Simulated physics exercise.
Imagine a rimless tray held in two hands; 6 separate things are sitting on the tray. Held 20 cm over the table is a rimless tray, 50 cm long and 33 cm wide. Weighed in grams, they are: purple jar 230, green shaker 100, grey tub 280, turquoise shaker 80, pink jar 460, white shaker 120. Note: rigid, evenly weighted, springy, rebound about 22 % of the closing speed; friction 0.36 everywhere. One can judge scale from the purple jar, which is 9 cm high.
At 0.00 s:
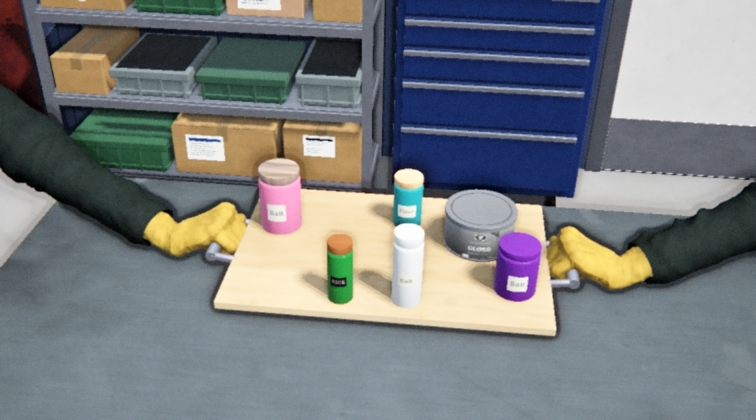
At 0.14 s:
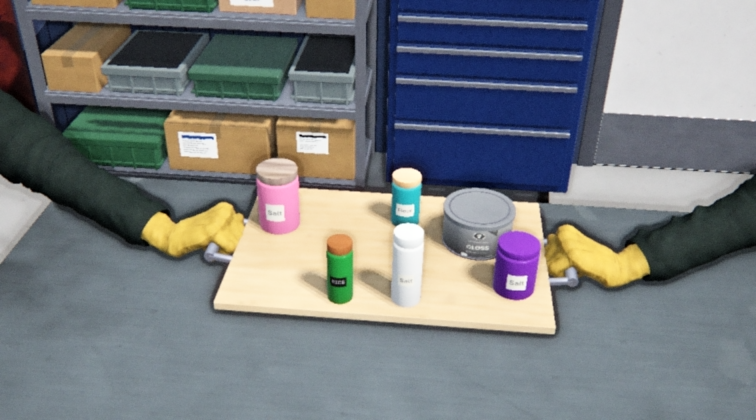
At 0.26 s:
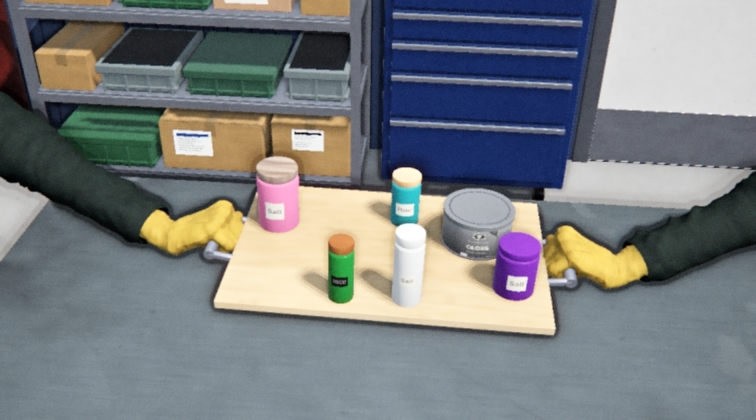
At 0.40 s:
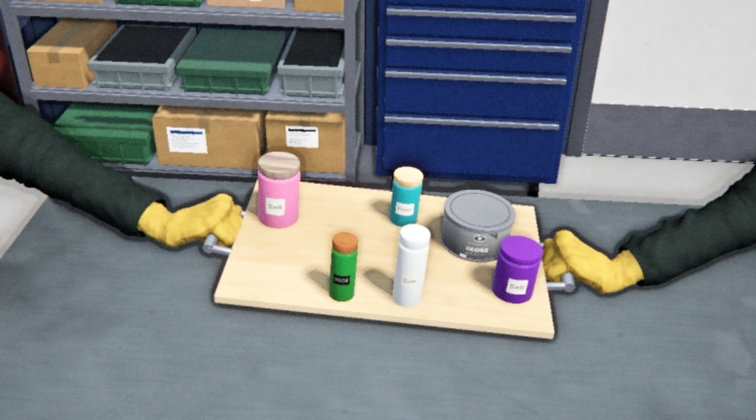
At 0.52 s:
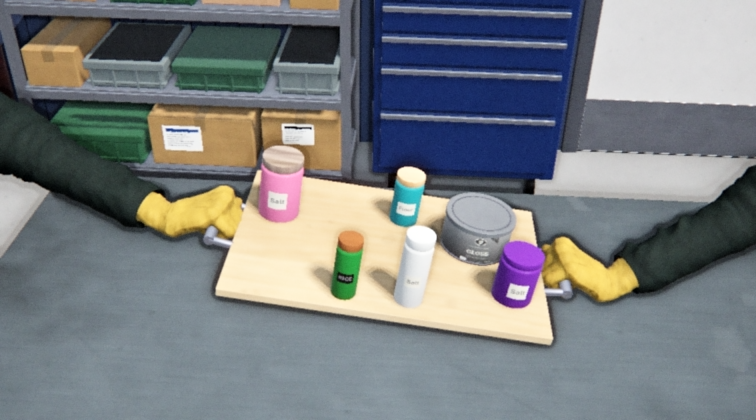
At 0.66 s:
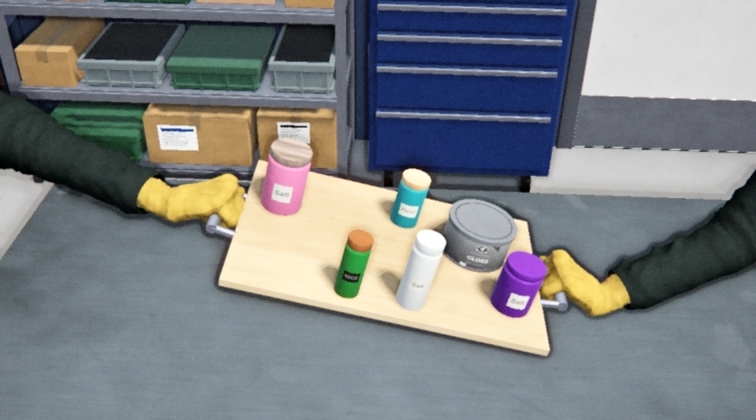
At the start, two yellow-gloved hands hold a level wooden tray carrying a pink jar, turquoise, green and white shakers, a grey tub and a purple jar. The hands then gradually tilt the tray, right edge down, and the containers lean with it while keeping roughly their places on the board.
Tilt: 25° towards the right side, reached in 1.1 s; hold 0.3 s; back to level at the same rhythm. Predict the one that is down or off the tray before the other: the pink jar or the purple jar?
Before the other: The second.
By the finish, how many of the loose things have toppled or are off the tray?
That makes 6.
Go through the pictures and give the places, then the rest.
The first frame shows tray level; pink jar (280, 197); purple jar (517, 267).
The second frame shows tray level; turquoise shaker (406, 199); white shaker (407, 266).
The third frame shows tray at 1°, right edge down; green shaker (341, 269); grey tub (478, 224).
The fourth frame shows tray at 4°, right edge down; turquoise shaker (406, 197); white shaker (411, 266).
The fifth frame shows tray at 7°, right edge down; green shaker (347, 265); grey tub (477, 229).
The sixth frame shows tray at 13°, right edge down; pink jar (286, 177); purple jar (518, 284).
Around 1.36 s, tray at 25°, right edge down; purple jar now off the tray; pink jar shifted 9 cm near (352, 182); white shaker on its side.
Around 1.66 s, tray at 24°, right edge down; grey tub, turquoise shaker and white shaker now off the tray; pink jar shifted 26 cm near (441, 219); green shaker shifted 26 cm.
Around 1.96 s, tray at 16°, right edge down; green shaker and pink jar now off the tray.
Around 2.36 s, tray at 2°, right edge down.
Finally (3.1 s), off the tray, purple jar, green shaker, grey tub, turquoise shaker, pink jar and white shaker. Final places as that camera would see them, purple jar near (598, 354). Pink jar went at 1.92 s; purple jar went at 1.32 s.
